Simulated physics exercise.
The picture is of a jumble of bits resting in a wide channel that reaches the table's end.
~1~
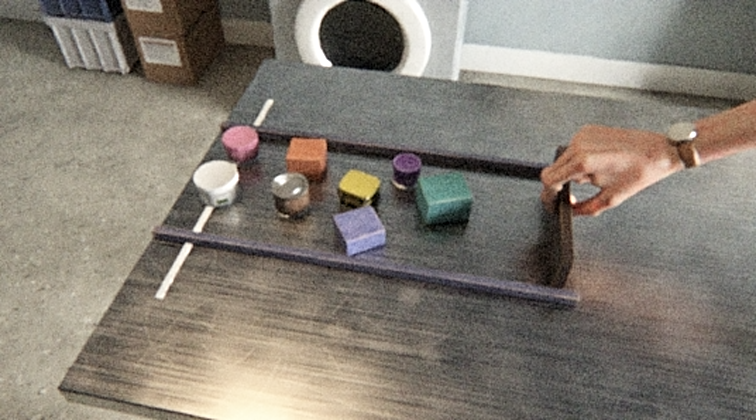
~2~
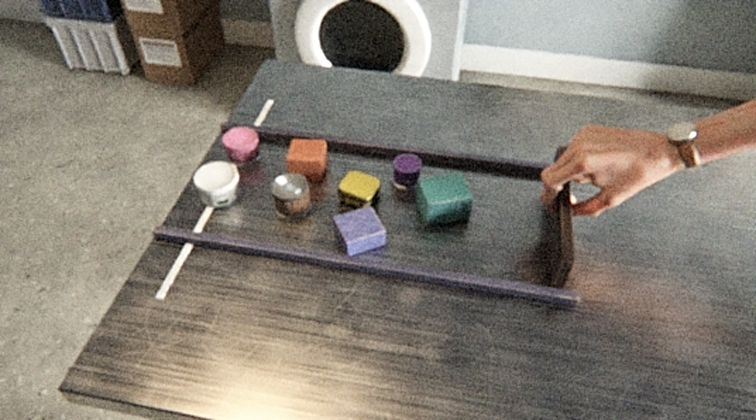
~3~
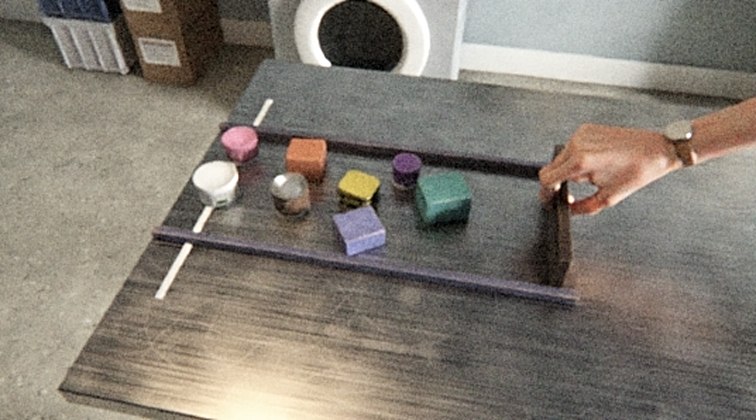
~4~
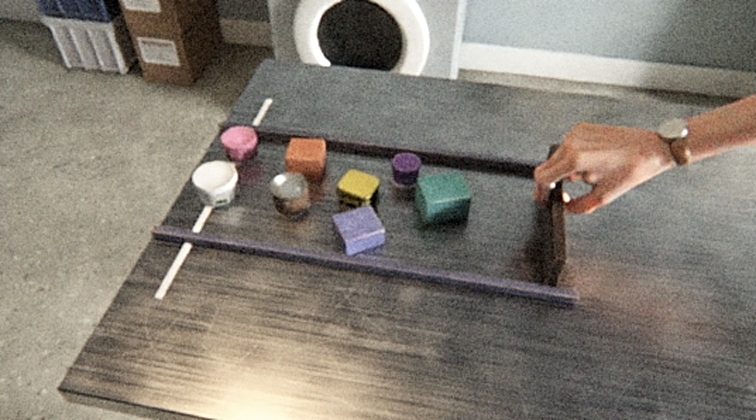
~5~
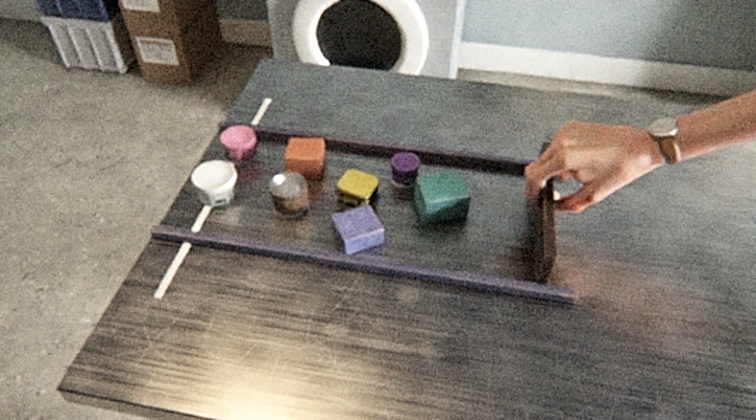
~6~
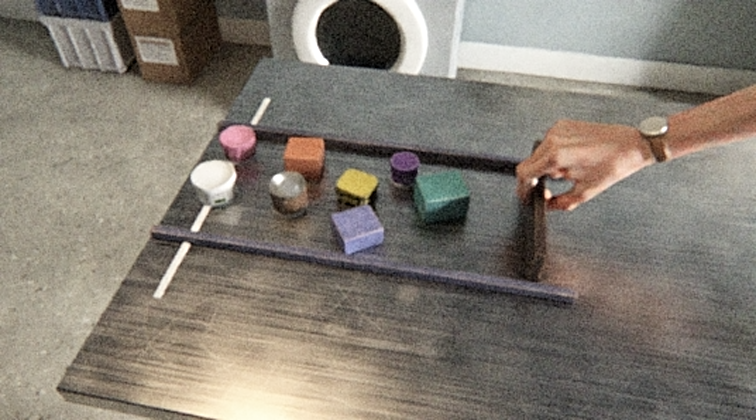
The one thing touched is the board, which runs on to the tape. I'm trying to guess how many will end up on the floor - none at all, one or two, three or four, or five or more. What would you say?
I'd say five or more.
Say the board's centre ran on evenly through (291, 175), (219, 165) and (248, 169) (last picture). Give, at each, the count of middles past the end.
Going through the three places, I get 0, 5 and 2.
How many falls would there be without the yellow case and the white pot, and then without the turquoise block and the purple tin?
In the first try 3, in the other 3.
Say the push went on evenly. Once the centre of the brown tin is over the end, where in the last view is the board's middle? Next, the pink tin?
With the brown tin it sits around (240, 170), with the pink tin around (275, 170).
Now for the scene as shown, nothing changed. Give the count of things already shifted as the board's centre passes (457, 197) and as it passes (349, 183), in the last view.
By then 1, and later 6.
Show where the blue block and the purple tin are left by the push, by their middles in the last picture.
Listed as asked: First (189, 196), and then (223, 143).
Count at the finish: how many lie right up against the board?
The count in contact is 3.
Soon after, none off yet; white pot at rest near (215, 184); pink tin at rest near (239, 145); brown tin at rest near (289, 194).
Then, none off yet; white pot at rest near (215, 184); pink tin at rest near (239, 145); brown tin moved about its own width near (254, 197).
At rest, the number that fall off is five or more; fallen, yellow case, orange block, brown tin, pink tin and white pot.
